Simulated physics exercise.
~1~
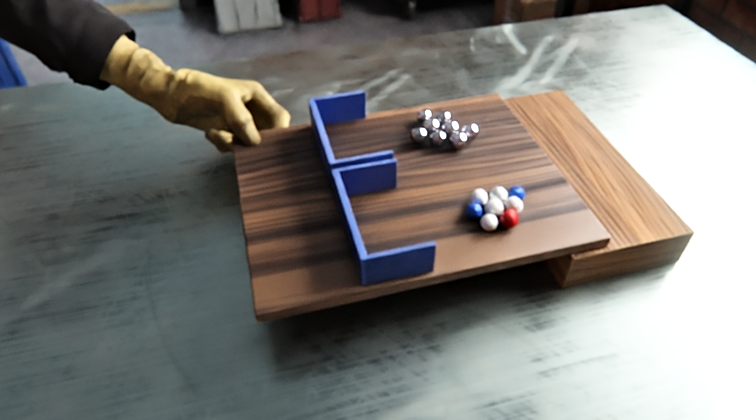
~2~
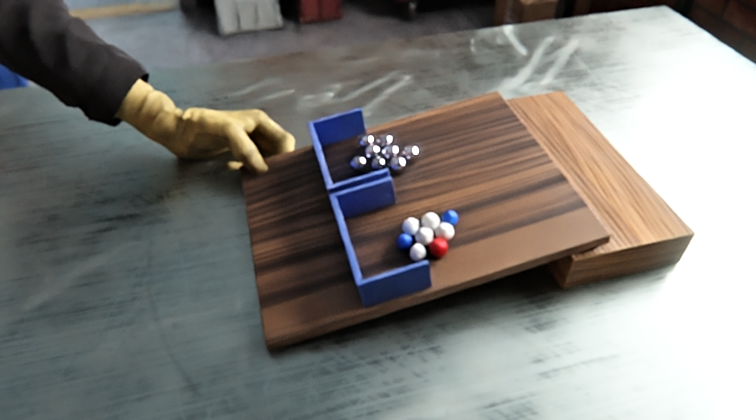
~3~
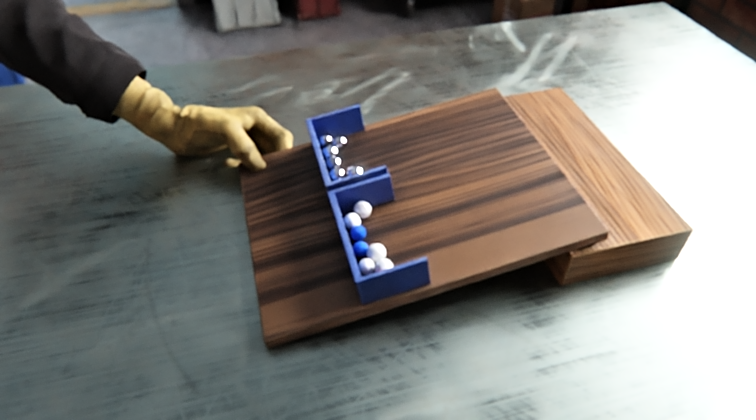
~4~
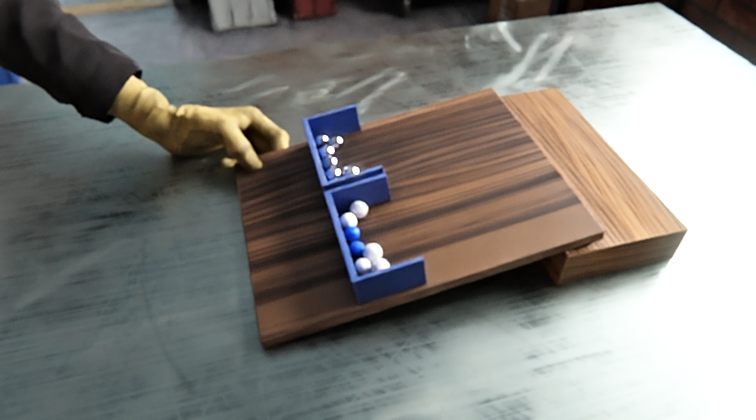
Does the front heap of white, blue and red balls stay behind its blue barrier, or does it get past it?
The front heap stays behind its blue barrier. The balls roll down the board and come to rest gathered against it.
Grey tabletop with gloved hand lowering a tilted board, two heaps of small balls rolling left and settling against blue barriers.
